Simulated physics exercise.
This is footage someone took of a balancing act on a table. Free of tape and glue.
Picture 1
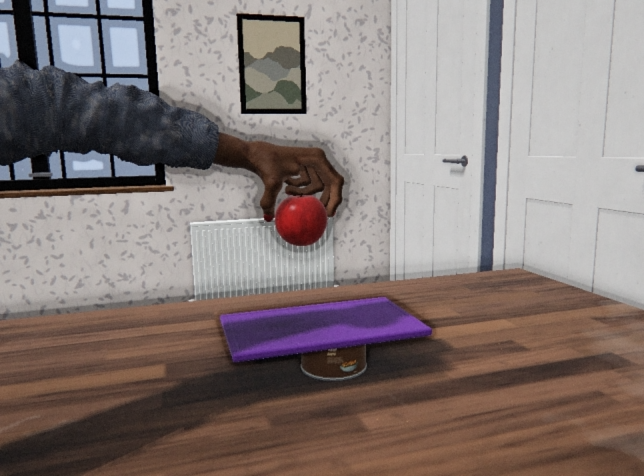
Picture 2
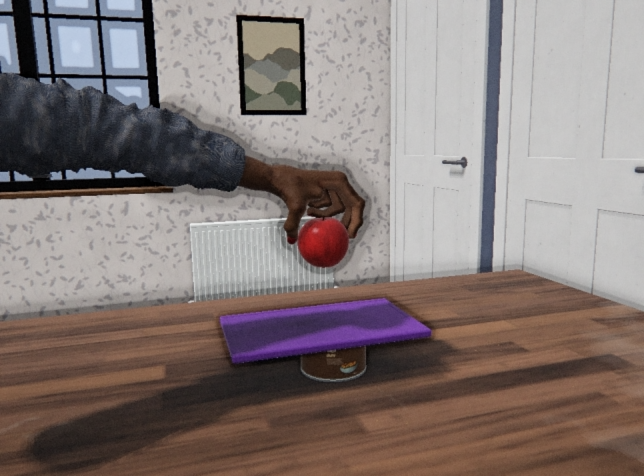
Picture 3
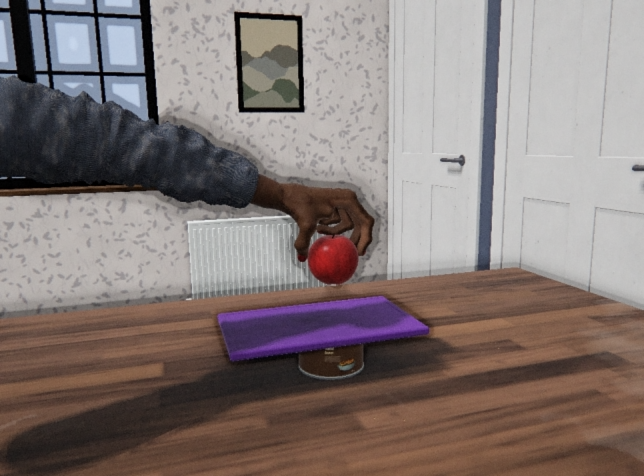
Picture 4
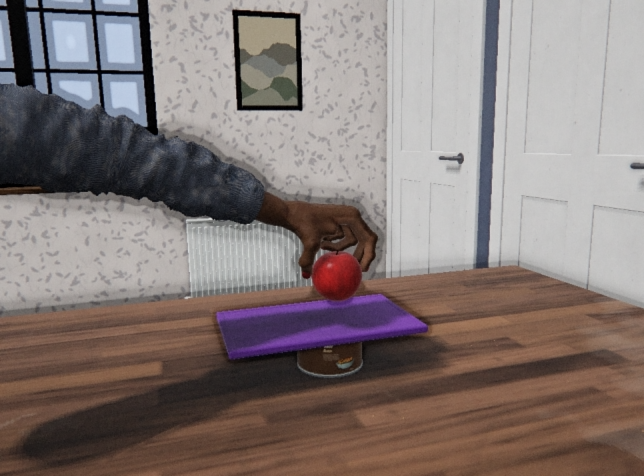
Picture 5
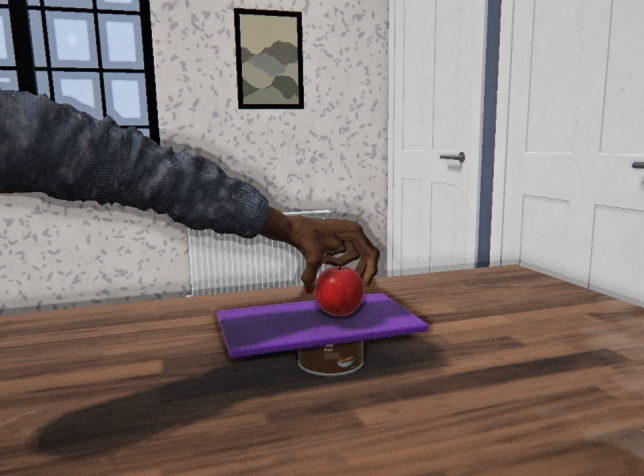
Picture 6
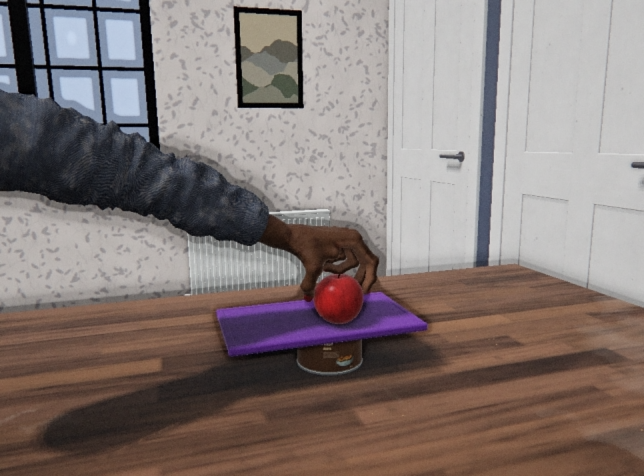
In the video, a hand in a dark sleeve lowers a red apple, moving slightly right, toward a purple lid balanced on a can on a wooden table, and sets it on the lid, keeping its fingers around it.
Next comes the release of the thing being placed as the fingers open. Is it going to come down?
Sure enough, it lasts just fine.
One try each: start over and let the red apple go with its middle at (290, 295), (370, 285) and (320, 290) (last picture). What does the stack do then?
The stack remains standing in the first case, remains standing in the second, and remains standing in the third.
Then, 0.30 s later than the last frame, all is still.
Then, 0.70 s later than the last frame, red apple resting near (338, 299).
When it is over, all 3 as before. End places, in pixels of the last picture, red apple near (338, 299). The stack keeps its balance.
